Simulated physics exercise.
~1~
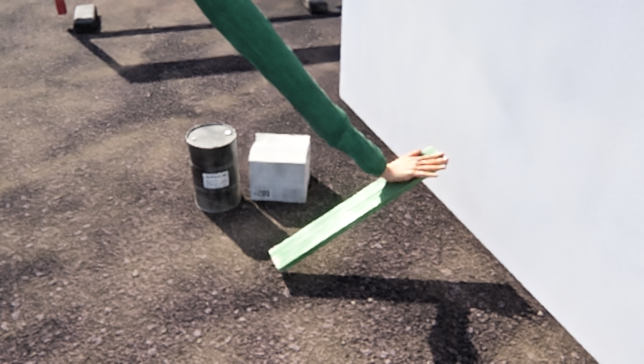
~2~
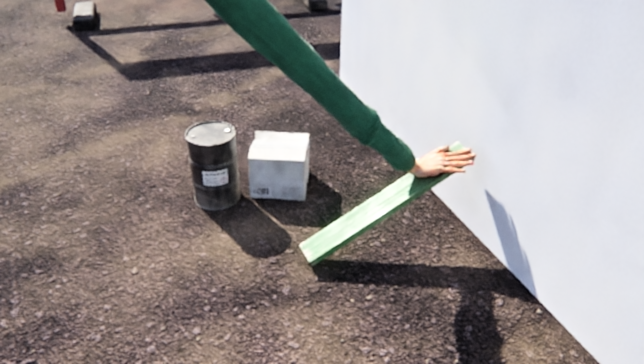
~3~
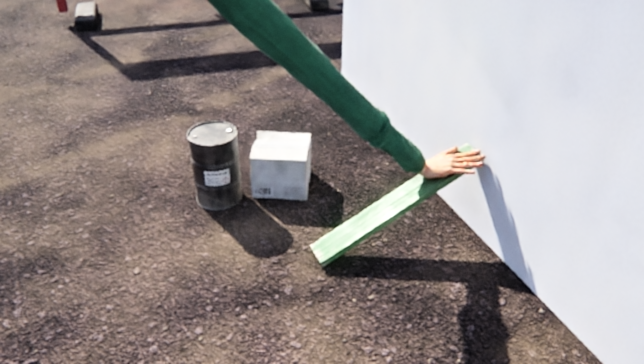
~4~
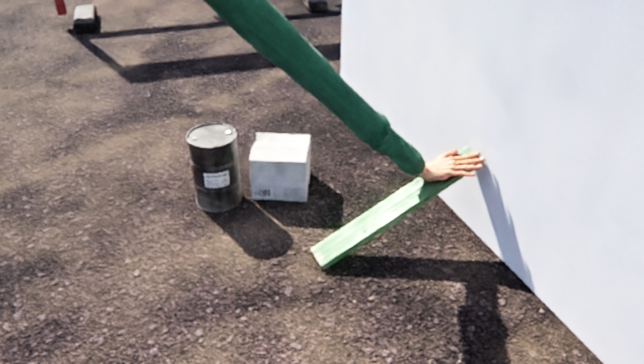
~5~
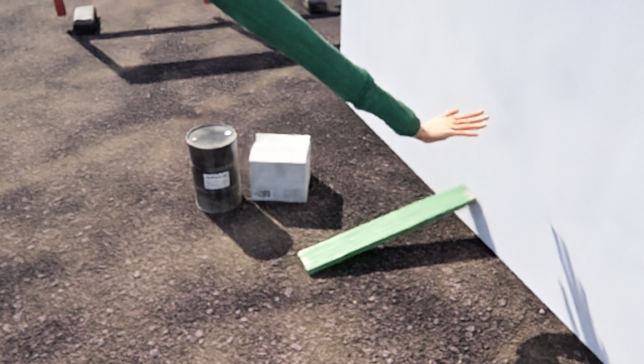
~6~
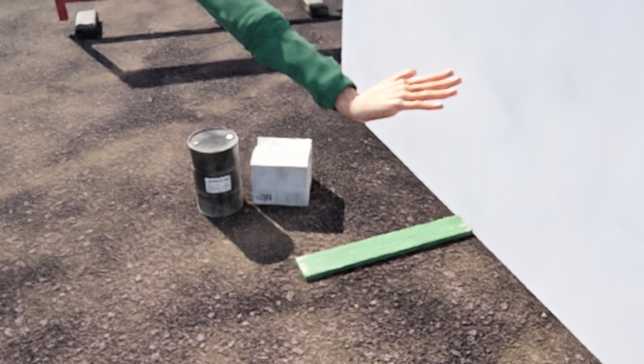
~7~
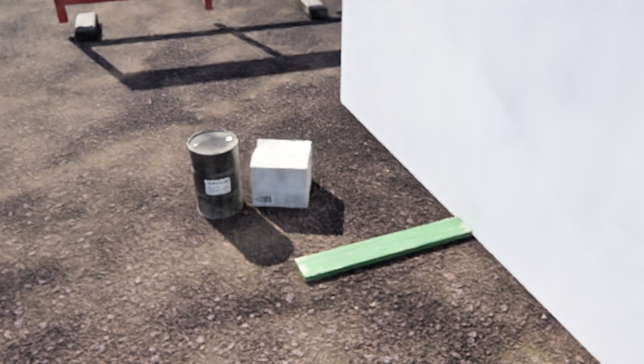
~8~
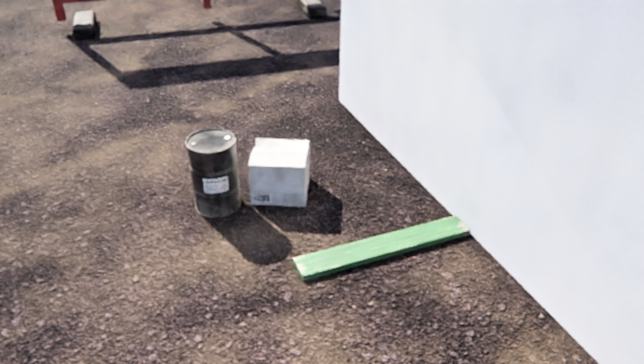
A green plank is leaned against a white wall, then drops flat once released.
